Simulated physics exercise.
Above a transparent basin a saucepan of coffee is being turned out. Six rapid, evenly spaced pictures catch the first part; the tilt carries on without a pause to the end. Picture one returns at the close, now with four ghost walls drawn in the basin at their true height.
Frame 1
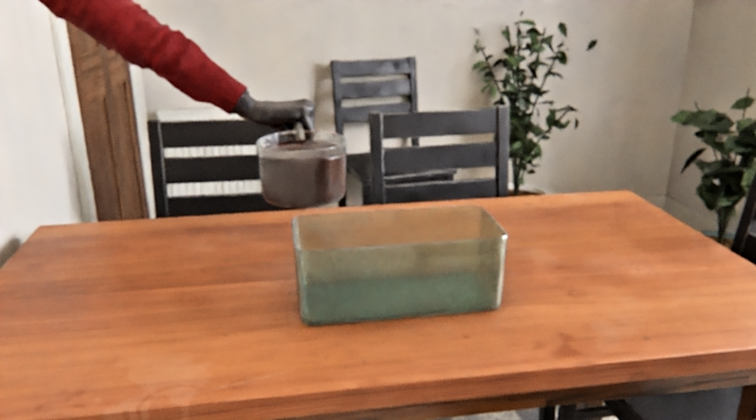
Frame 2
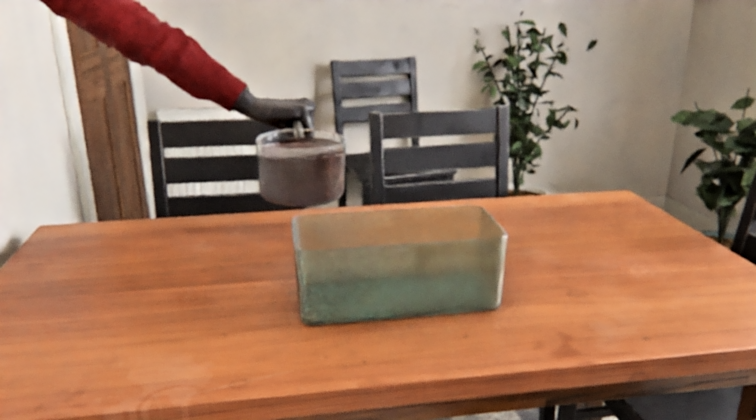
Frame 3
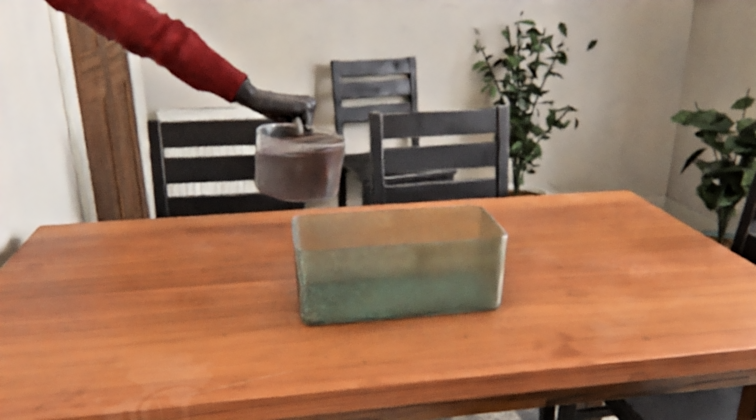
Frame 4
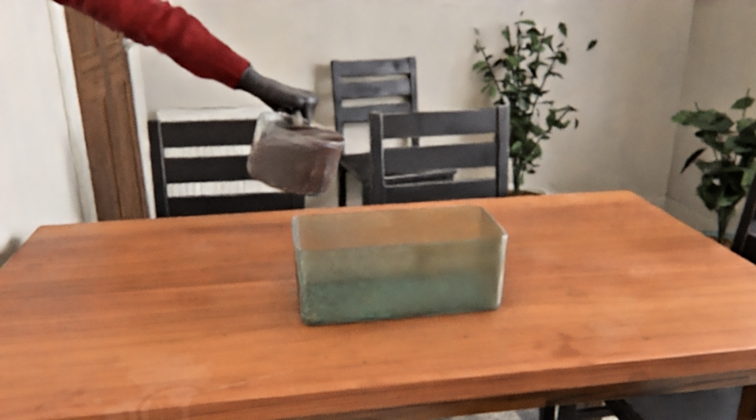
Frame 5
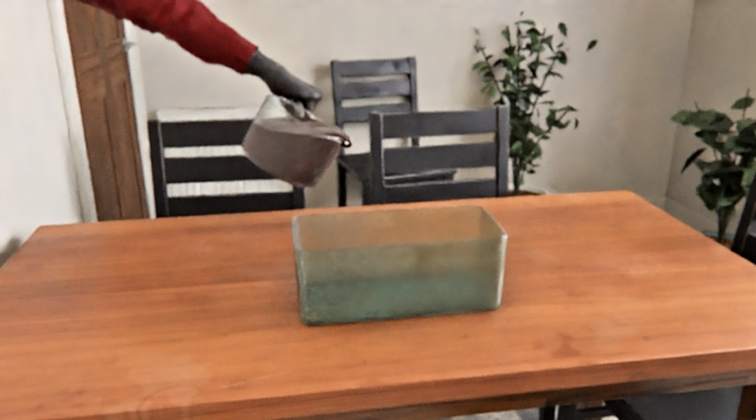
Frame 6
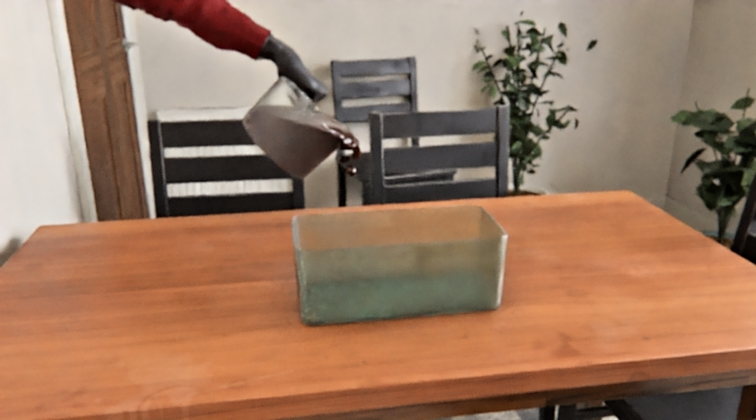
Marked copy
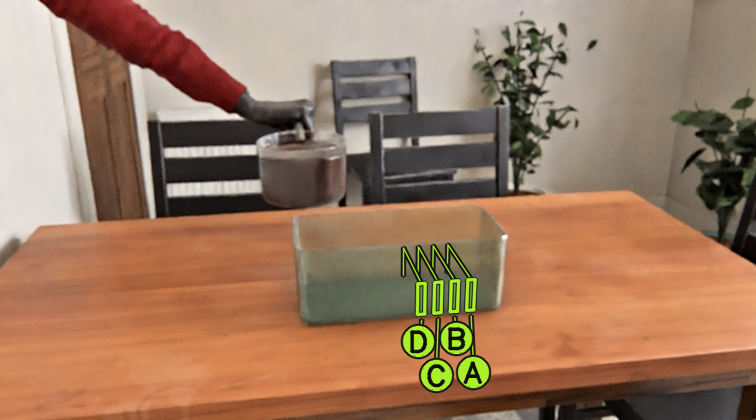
To begin with, a gloved hand in a red sleeve holds a clear saucepan of dark brown coffee upright above a transparent basin on a wooden table. The hand then tilts the pan steadily to the right, and coffee slips over the lip, lengthening into a short, dark stream above the basin.
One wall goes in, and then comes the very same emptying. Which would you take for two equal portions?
Choose C.
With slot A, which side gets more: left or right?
More ends on the left.
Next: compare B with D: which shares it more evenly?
The answer is D.
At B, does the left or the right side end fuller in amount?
More ends on the left.
On the marked copy, A at (471, 315); B at (454, 317); C at (438, 318); D at (421, 319).
With A, about 92 % ends left of the wall and 4 % right of it; 4 % is lost outside.
With B, about 81 % ends left of the wall and 16 % right of it; 3 % is lost outside.
With C, about 51 % ends left of the wall and 43 % right of it; 7 % is lost outside.
With D, about 27 % ends left of the wall and 68 % right of it; 4 % is lost outside.
